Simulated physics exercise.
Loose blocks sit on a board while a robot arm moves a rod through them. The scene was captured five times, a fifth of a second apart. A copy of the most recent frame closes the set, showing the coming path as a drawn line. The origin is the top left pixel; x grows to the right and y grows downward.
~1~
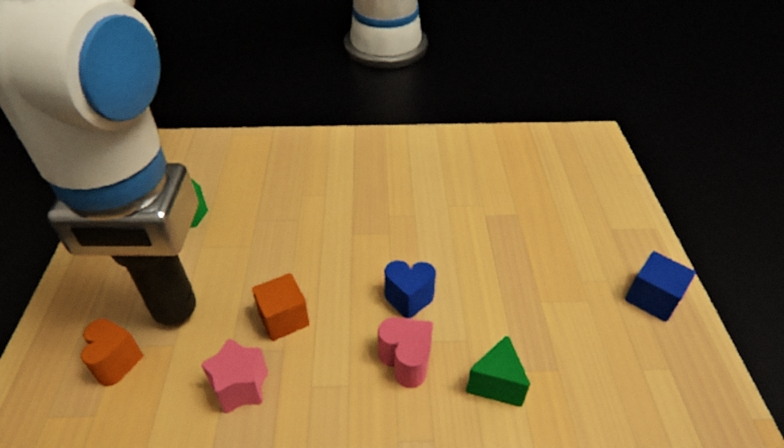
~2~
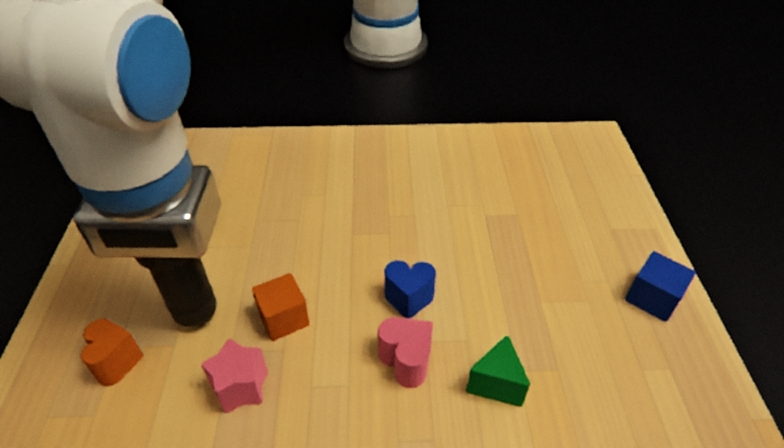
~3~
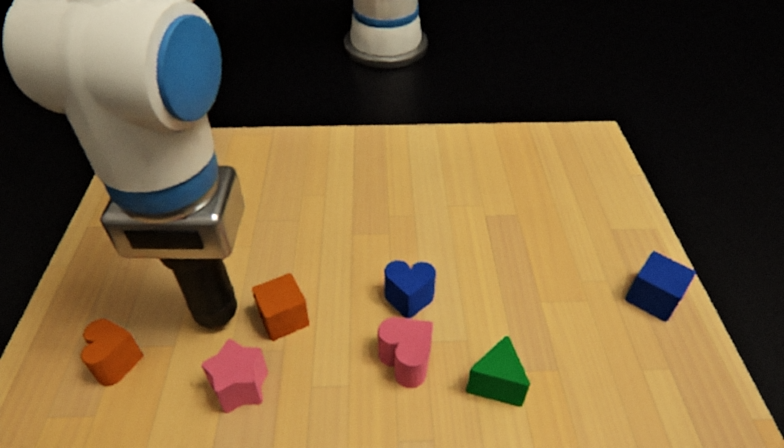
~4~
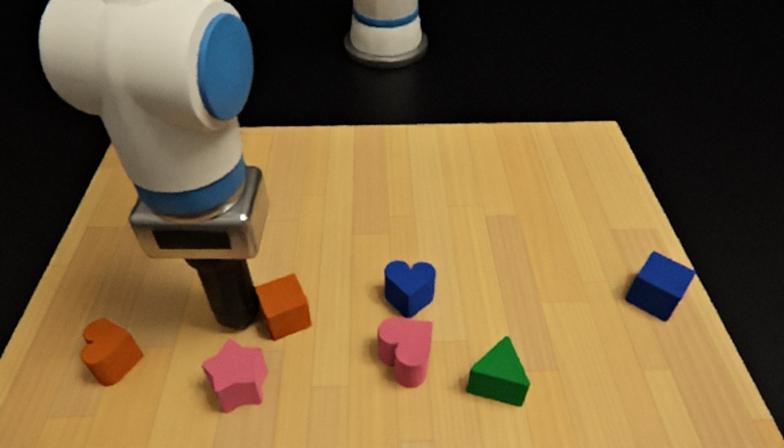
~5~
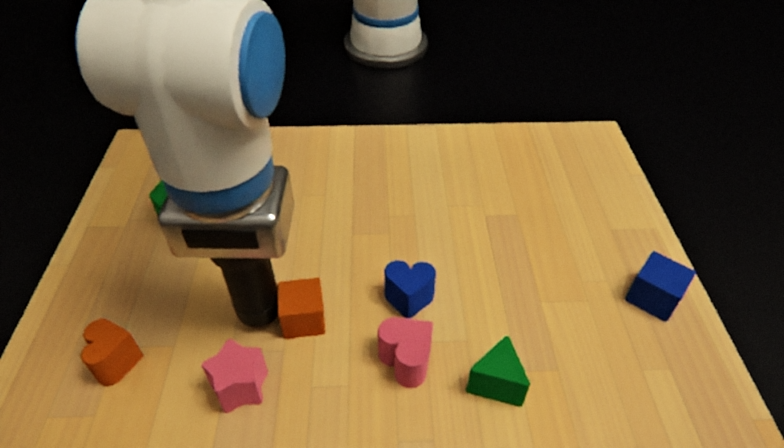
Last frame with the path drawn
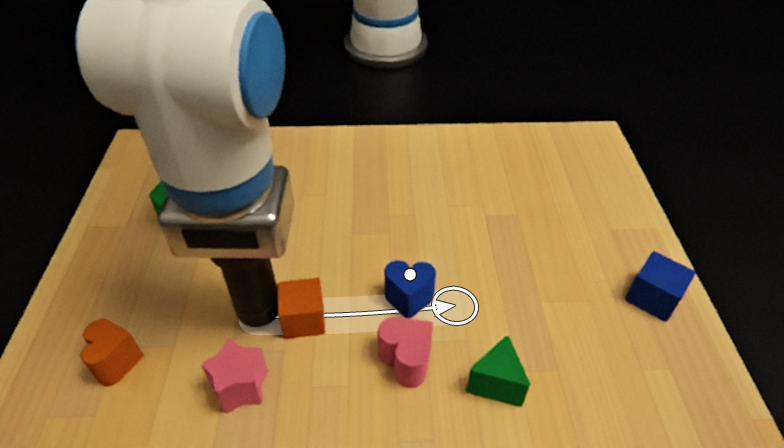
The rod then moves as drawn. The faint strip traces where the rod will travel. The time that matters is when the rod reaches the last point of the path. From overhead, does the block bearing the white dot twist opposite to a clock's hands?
That would be a yes.
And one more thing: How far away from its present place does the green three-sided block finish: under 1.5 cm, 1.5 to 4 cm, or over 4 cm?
The green three-sided block ends up very close, under 1.5 cm away.
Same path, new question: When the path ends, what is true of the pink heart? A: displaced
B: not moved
A (displaced)
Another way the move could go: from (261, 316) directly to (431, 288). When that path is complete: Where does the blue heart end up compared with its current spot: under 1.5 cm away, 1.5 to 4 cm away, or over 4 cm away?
That one ends up more than 4 cm from where it is now.
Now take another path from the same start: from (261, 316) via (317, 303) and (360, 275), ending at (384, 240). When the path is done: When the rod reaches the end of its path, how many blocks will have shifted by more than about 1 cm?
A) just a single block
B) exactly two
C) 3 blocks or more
The one that fits is A, just a single block.
Drawn move, from (261, 316) through (326, 315) and (391, 312) to (455, 305); the dot is on the blue heart.
On the path given first. One third of the way, rod at (326, 309); orange square at (364, 306), turned 35° clockwise.
Two thirds of the way, rod at (392, 305); orange square at (420, 319), turned 80° clockwise; pink heart at (444, 362), turned 10° clockwise; blue heart at (432, 272).
At the end, rod at (456, 299); pink star still; orange square at (428, 322), turned 90° clockwise; pink heart at (446, 366), turned 15° clockwise; blue heart at (488, 258), turned 25° anticlockwise; green three-sided block still.
